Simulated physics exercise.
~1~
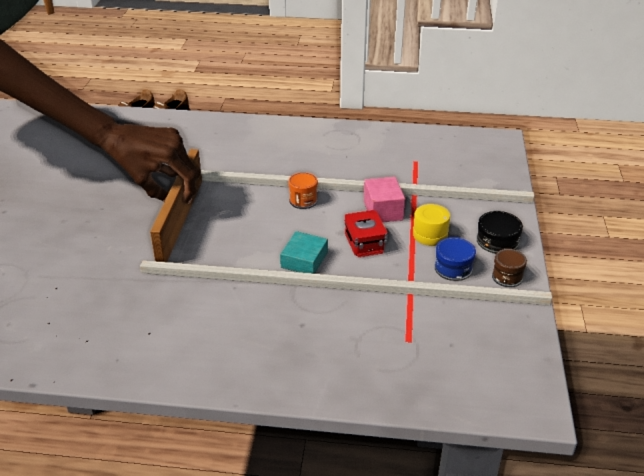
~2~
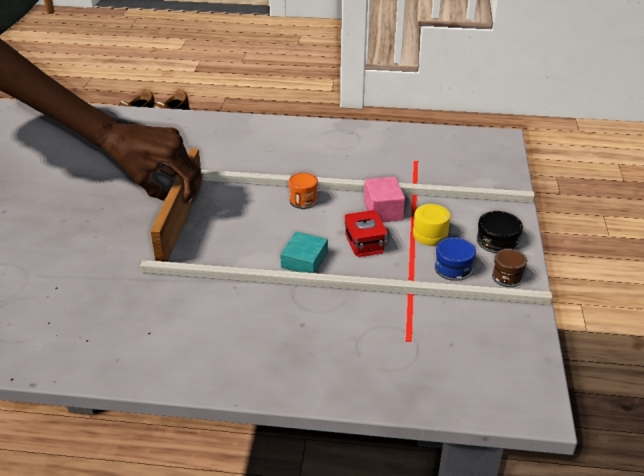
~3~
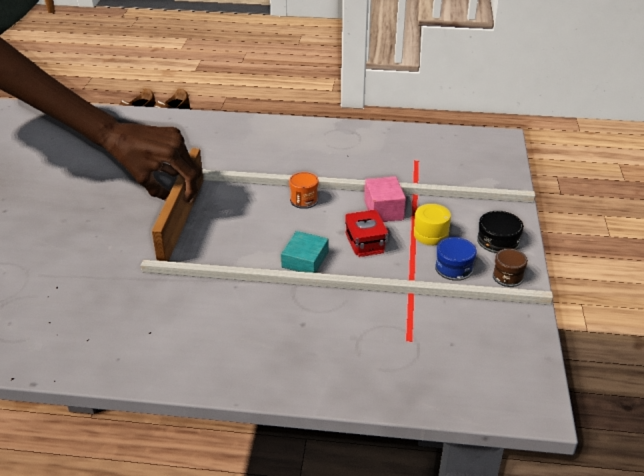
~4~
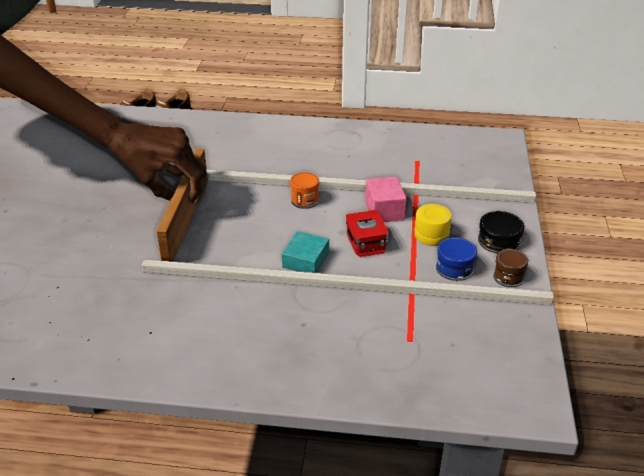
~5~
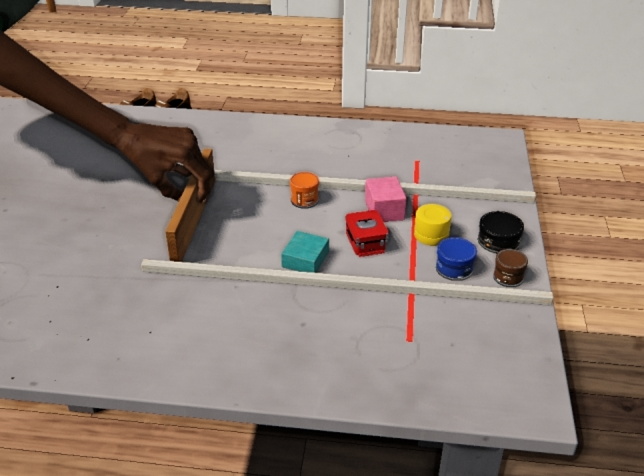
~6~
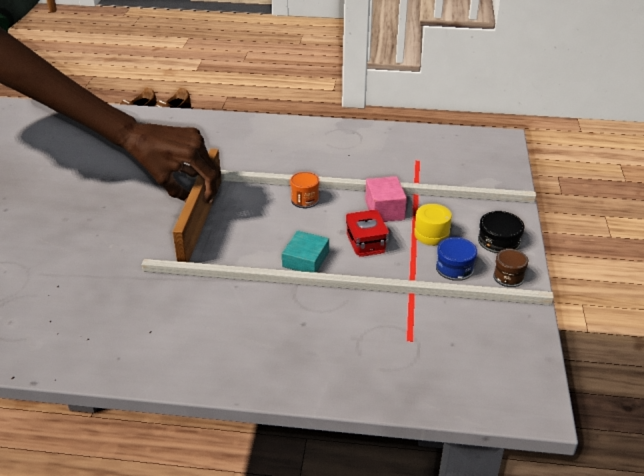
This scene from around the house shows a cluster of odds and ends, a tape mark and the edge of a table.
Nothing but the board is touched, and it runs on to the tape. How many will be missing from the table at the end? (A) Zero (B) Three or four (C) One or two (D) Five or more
Answer: A.
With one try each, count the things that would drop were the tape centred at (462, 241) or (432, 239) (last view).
Floor count: 2; 0.
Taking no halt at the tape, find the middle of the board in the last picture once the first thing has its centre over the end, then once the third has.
Pixels, in order: Around (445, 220), around (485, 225).
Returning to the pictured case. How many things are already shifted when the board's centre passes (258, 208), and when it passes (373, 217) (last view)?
0 at one spot and 5 at the other.
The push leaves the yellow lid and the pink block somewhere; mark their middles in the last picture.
In the last picture the first middle sits at (473, 225) and the other at (457, 205).
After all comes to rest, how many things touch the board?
Contact count: 3.
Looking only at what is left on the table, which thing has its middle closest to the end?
It's the black tin that is foremost.
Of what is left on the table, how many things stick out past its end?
The overhang total is 0.
Early on, none off yet; brown tin at rest near (511, 268); black tin at rest near (501, 232); blue pot at rest near (456, 259).
Finally, the number that fall off is zero.
